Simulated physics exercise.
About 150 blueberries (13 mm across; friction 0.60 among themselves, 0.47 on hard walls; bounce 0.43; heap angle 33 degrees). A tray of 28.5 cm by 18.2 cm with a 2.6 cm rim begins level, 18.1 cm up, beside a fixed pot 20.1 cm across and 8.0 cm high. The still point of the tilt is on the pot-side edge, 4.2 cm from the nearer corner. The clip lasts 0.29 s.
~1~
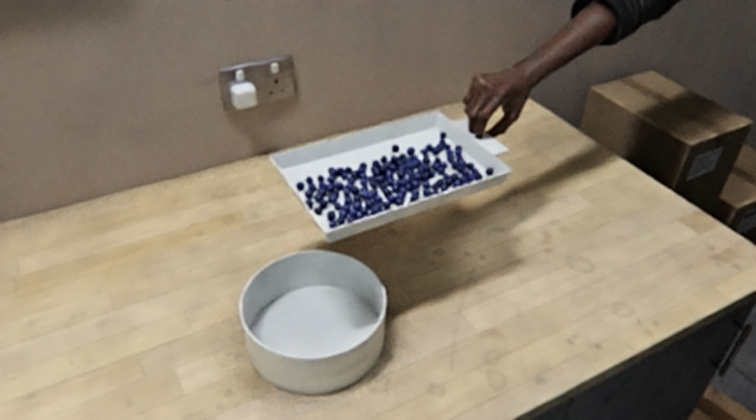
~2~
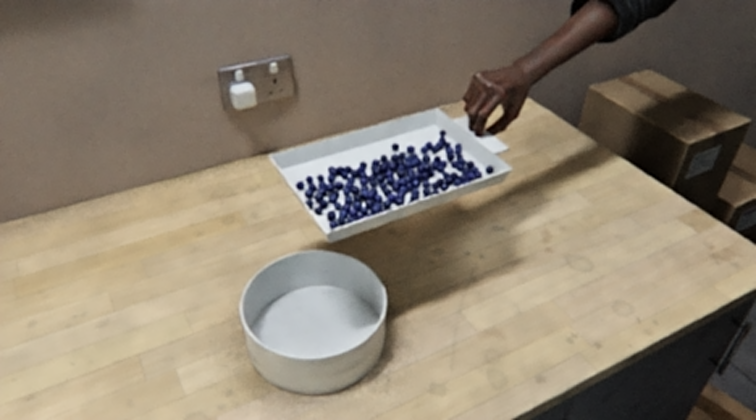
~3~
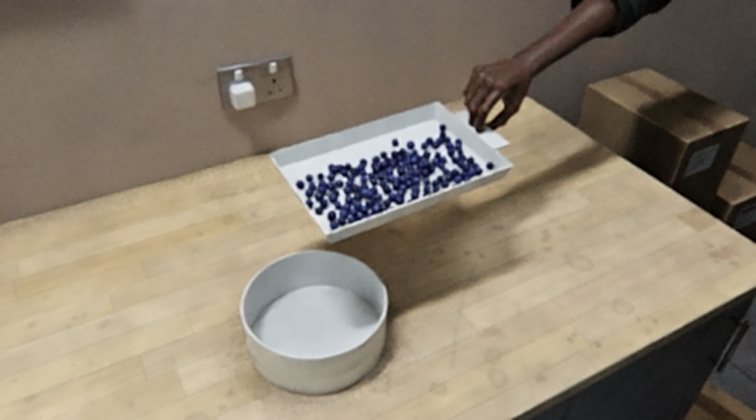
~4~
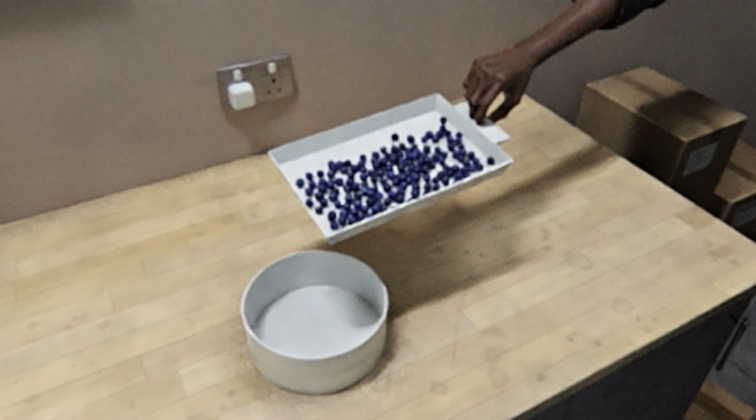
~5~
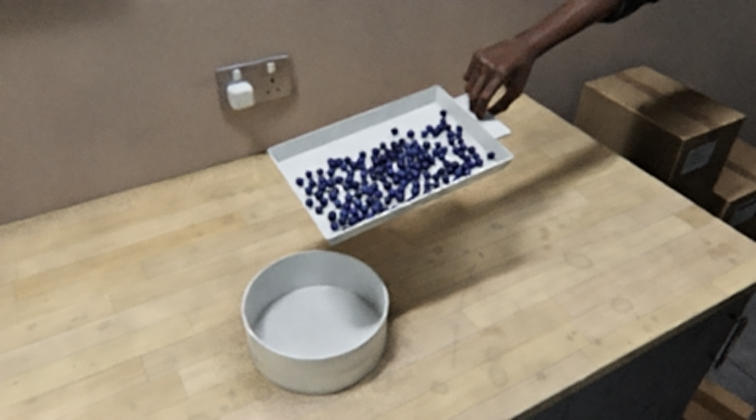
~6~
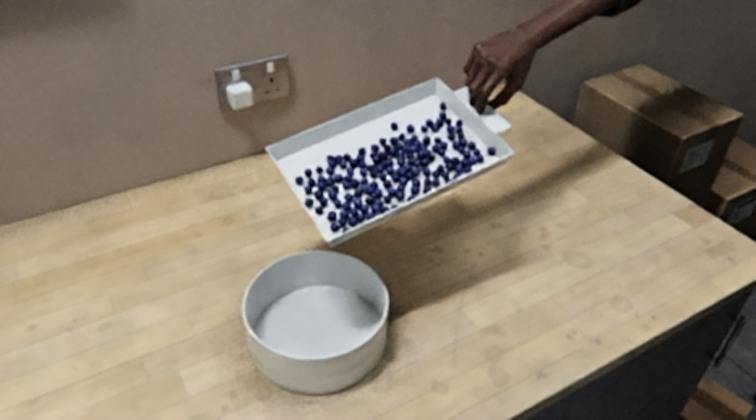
To begin with, a hand holds the tab of a white tray scattered with small dark blue berries, above a wooden counter and an empty pale pot. Then the hand slowly raises the tray's far right end, tilting it gently toward the pot, while the berries barely shift.
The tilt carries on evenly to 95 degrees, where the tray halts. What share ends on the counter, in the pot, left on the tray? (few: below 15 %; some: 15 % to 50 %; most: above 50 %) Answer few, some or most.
Counter few, pot most, tray few.
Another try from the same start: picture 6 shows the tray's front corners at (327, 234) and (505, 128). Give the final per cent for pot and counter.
Pot 90, counter 10.
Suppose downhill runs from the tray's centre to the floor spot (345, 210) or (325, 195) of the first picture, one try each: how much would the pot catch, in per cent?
About 95 and 45 per cent.
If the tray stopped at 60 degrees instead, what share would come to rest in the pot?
In that case some 0 per cent.
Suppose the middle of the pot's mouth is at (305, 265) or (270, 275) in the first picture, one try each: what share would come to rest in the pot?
About 25 and 25 per cent.
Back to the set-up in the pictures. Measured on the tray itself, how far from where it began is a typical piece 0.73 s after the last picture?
Roughly 3 cm.
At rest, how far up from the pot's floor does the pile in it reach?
About 3.5 cm.
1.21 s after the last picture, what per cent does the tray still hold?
Some 100 per cent of the load.
Then, 0.73 s after the last picture, tilt 51 degrees; the tray holds 100 %, the pot 0 %.
Then, 1.21 s after the last picture, tilt 76 degrees; the tray holds 100 %, the pot 0 %.
Then, 1.77 s after the last picture, tilt 95 degrees; the tray holds 5 %, the pot 90 %.
In the end, counter 5 %, pot 95 %, tray 0 %.
